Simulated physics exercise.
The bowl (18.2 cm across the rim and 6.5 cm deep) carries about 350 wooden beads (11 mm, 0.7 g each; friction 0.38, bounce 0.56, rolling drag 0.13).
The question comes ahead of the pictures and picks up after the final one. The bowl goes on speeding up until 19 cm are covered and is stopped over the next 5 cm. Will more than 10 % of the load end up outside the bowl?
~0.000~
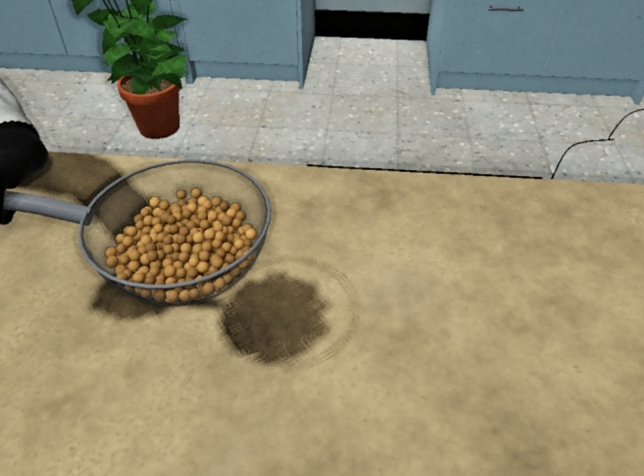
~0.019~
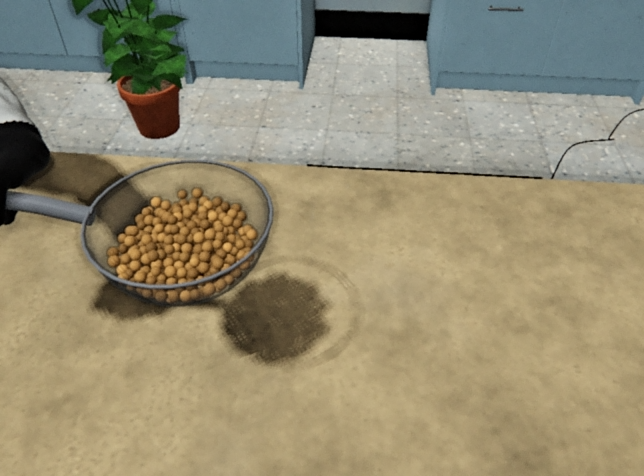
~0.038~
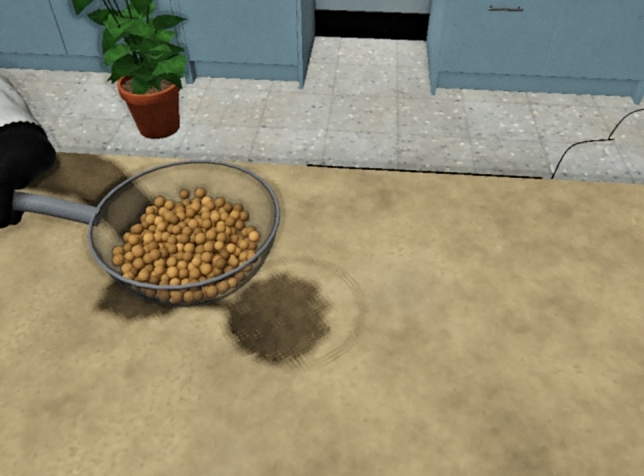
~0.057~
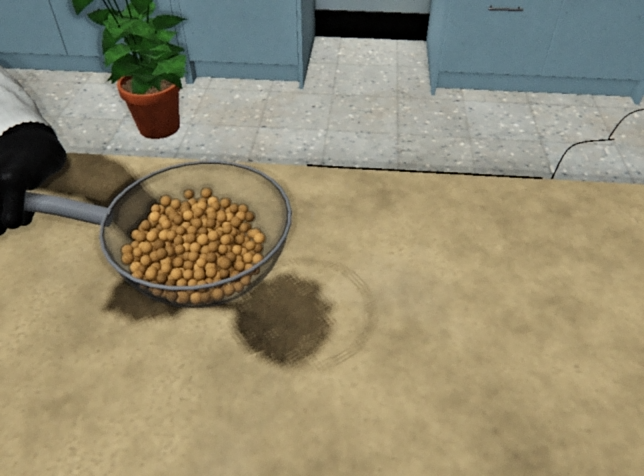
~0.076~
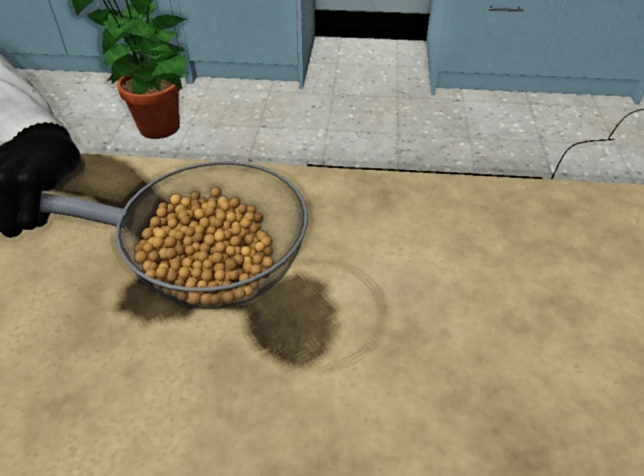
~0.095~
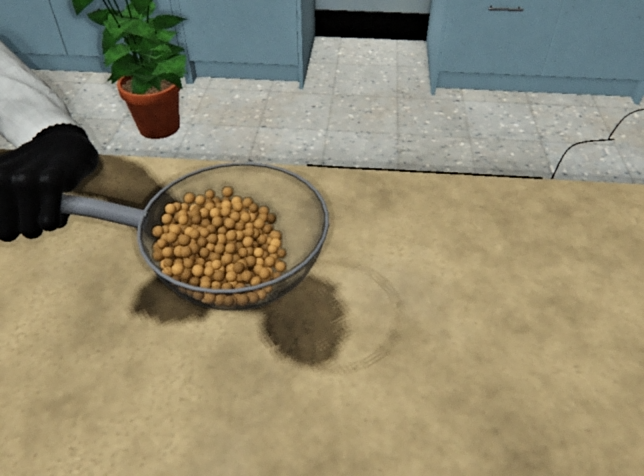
Yes.
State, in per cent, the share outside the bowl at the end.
30 per cent, roughly.
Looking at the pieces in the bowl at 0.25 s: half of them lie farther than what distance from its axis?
Distance: Near 5.5 cm.
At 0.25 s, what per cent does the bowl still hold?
Share remaining: Roughly 100 %.
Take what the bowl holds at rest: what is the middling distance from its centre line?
Median distance from the axis: Roughly 4.5 cm.
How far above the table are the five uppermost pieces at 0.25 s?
They are about 25 cm above the table.
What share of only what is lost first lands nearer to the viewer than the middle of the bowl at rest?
50 %.
After 0.18 s, tilt 0 degrees; bowl 100 %; middle of all pieces near (346, 251).
After 0.25 s, tilt 0 degrees; bowl 100 %; middle of all pieces near (464, 253).
After 0.31 s, tilt 0 degrees; bowl 80 %, in the air 20 %; middle of all pieces near (491, 241).
After 0.37 s, tilt 0 degrees; bowl 70 %, in the air 30 %; middle of all pieces near (503, 241).
By 1.2 s all is still; bowl 70 %, fallen right of where it stops 30 %.
